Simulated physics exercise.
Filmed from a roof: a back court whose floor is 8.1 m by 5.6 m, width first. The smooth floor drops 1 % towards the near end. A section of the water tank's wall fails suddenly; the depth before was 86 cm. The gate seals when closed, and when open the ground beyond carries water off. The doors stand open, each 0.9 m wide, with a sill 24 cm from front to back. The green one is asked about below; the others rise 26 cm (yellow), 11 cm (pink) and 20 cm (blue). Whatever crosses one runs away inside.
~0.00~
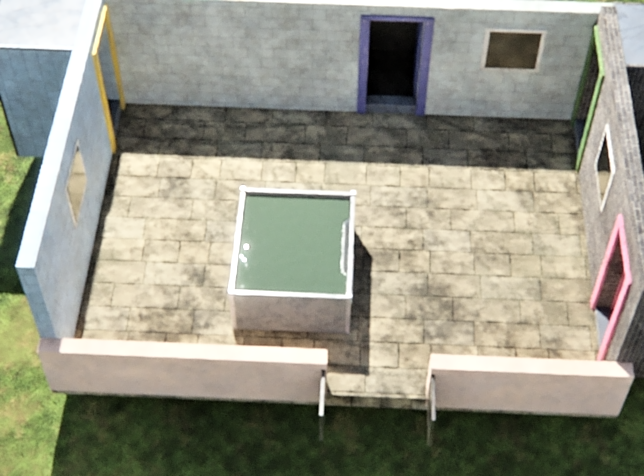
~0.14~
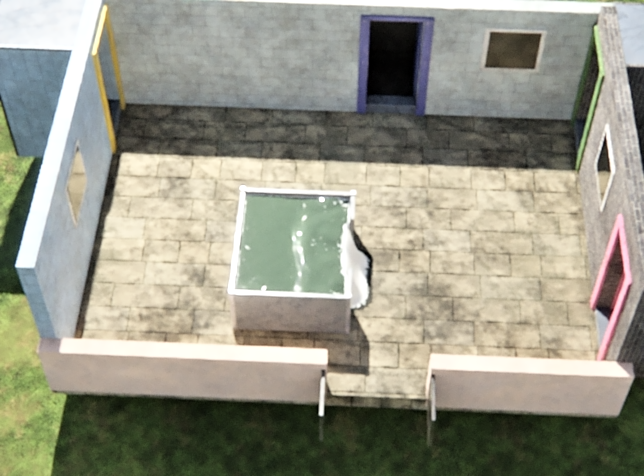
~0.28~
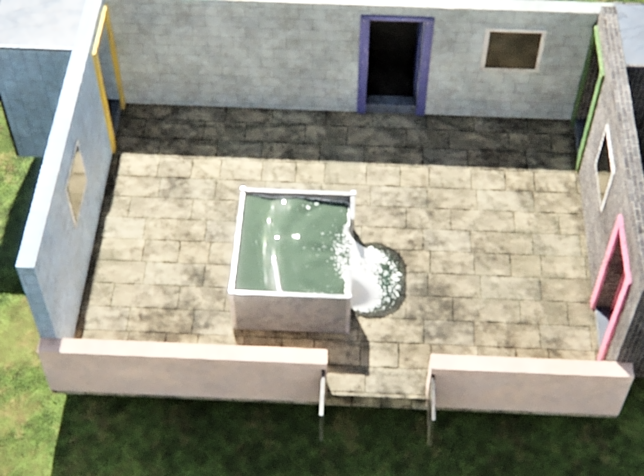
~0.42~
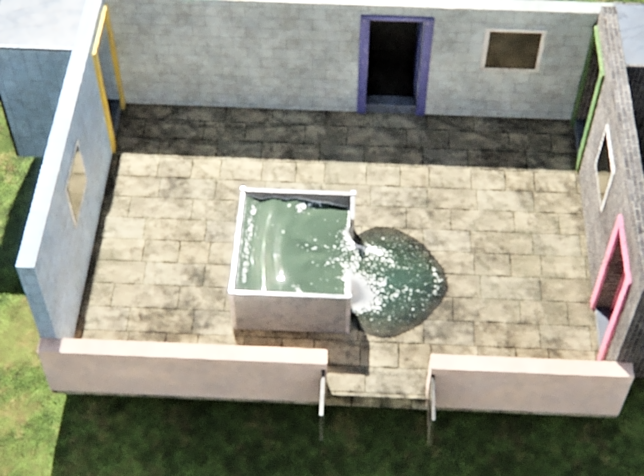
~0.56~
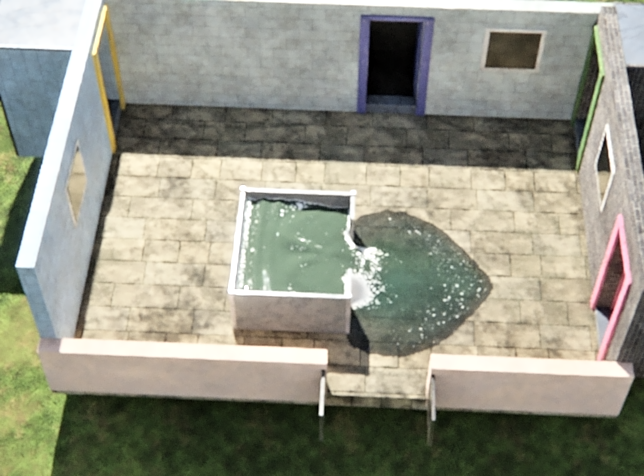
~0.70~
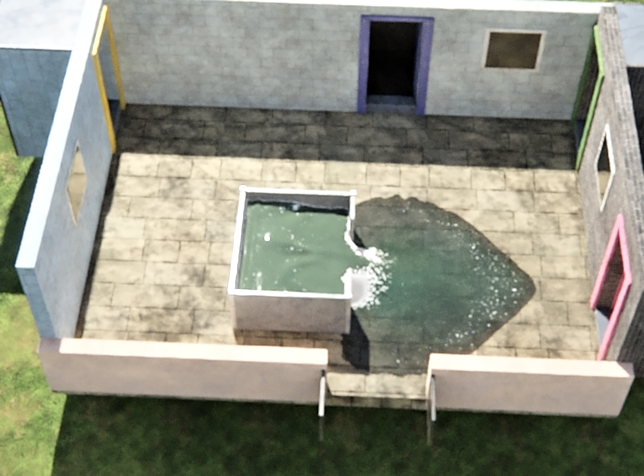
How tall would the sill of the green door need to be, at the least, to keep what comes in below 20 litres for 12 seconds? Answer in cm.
Some 14 cm above the ground.
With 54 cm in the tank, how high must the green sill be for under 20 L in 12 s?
Some 6.5 cm.
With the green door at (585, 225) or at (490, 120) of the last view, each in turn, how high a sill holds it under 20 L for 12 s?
Roughly 18 and 9.0 cm.
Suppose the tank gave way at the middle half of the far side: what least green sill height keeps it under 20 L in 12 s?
Then roughly 17 cm.
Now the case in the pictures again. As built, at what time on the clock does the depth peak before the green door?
Near 4.5 s.
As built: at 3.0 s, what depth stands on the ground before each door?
Depths in cm: Yellow 0, pink 25, blue 0, green 17.
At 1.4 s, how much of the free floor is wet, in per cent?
About 35 per cent.
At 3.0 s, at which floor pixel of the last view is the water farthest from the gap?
Around (564, 120).
After 1.4 s water covers 35 % of the floor, deepest (42 cm) near (356, 284); it has not reached the green door.
After 3.0 s water covers 40 % of the floor, deepest (28 cm) near (564, 120); 17 cm at the green door, 0 litres in over its 23 cm sill.
After 12.0 s water covers 95 % of the floor, deepest (11 cm) near (68, 369); 5 cm at the green door, 1 litre in over its 23 cm sill.
At the green door as built, the water arrived by 1.9 s and peaked near 18 cm at 4.6 s.
Run again over the same 12 s with other heights there, 31 litres in over 12.5 cm, 9 litres over 16.5 cm. The limit of 20 litres is kept from about 14 cm up.
